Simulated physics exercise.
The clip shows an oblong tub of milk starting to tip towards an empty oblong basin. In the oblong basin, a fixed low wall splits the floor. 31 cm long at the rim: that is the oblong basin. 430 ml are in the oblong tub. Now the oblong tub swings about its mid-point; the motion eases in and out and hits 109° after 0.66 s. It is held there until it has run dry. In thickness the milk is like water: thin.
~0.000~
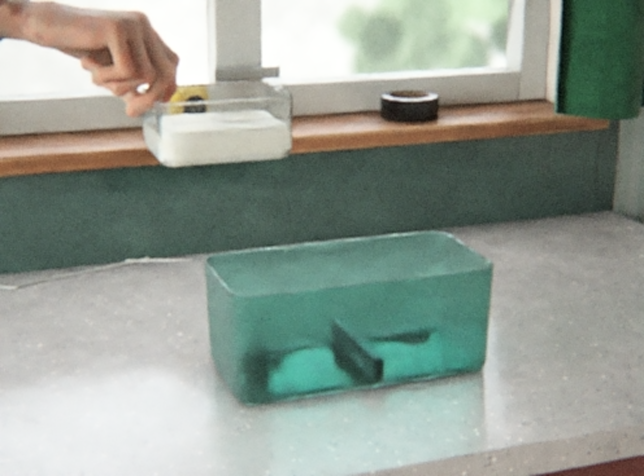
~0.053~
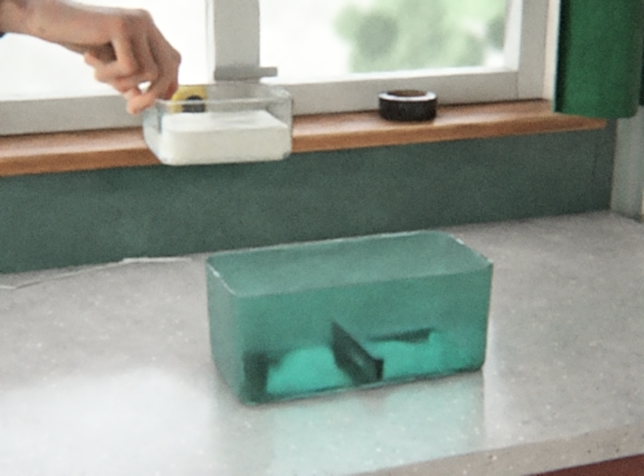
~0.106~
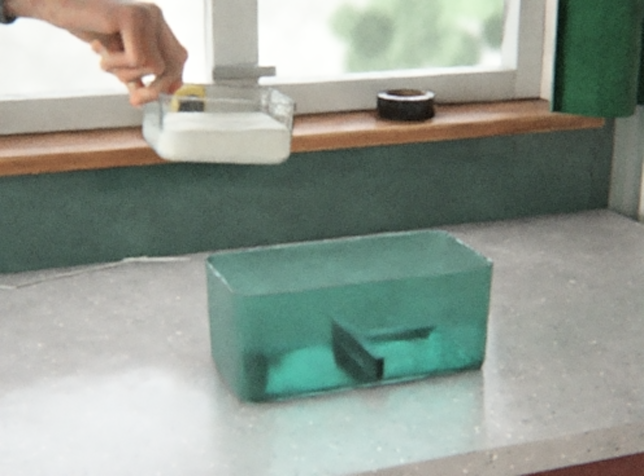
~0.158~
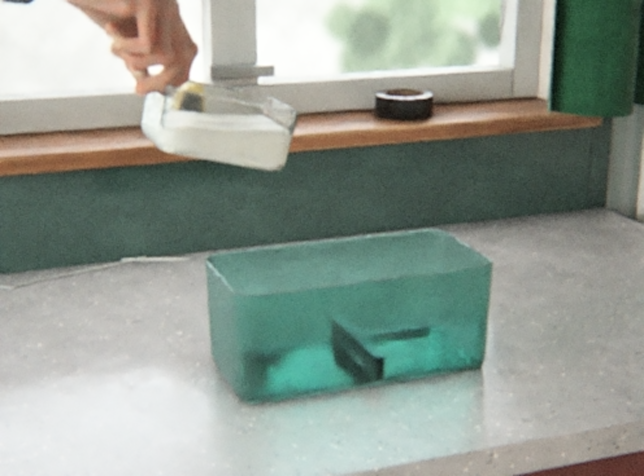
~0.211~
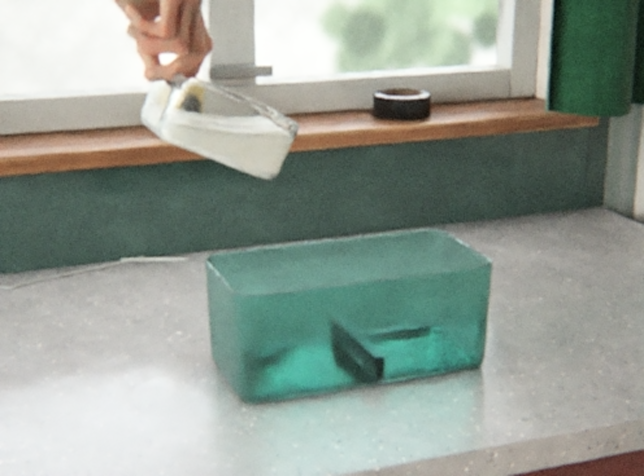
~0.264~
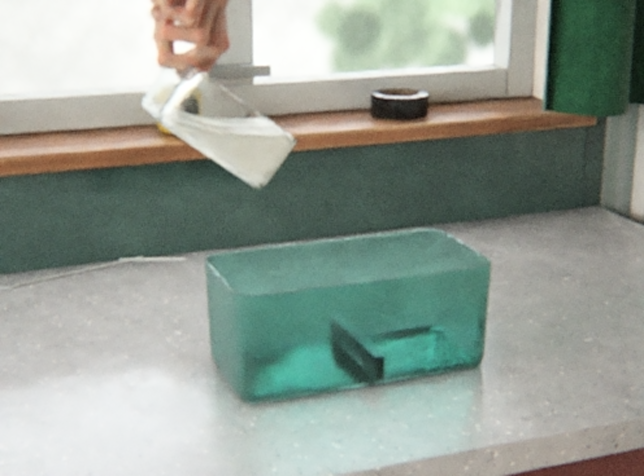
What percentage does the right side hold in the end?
About 14 per cent.
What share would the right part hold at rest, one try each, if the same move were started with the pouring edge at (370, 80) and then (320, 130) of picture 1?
In order, 75 and 40 per cent.
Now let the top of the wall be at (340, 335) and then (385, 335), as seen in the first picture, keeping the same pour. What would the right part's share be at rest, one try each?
25 per cent first, 20 per cent second.
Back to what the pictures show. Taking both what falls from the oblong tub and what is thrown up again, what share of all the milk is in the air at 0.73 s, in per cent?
Some 8 % is up in the air.
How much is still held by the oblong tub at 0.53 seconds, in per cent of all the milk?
Remaining: Near 16 % of the total.
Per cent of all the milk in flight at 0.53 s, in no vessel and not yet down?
Estimate: Some 52 % of the total.
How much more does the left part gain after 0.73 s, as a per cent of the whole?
1 %.
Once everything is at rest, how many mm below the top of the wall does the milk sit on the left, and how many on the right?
Measured: Left around 14 mm, right around 26 mm.
By 0.53 s the tilt is 99° and 16 per cent is still to pour, 33 is left of the wall and 0 right of it.
By 0.73 s the tilt is 109° and 4 per cent is still to pour, 82 is left of the wall and 6 right of it.
By 0.94 s the tilt is 109° and 0 per cent is still to pour, 82 is left of the wall and 14 right of it.
By 1.16 s the tilt is 109° and 0 per cent is still to pour, 83 is left of the wall and 14 right of it.
At rest 83 per cent lies left of the wall, 14 right of it and 3 outside.
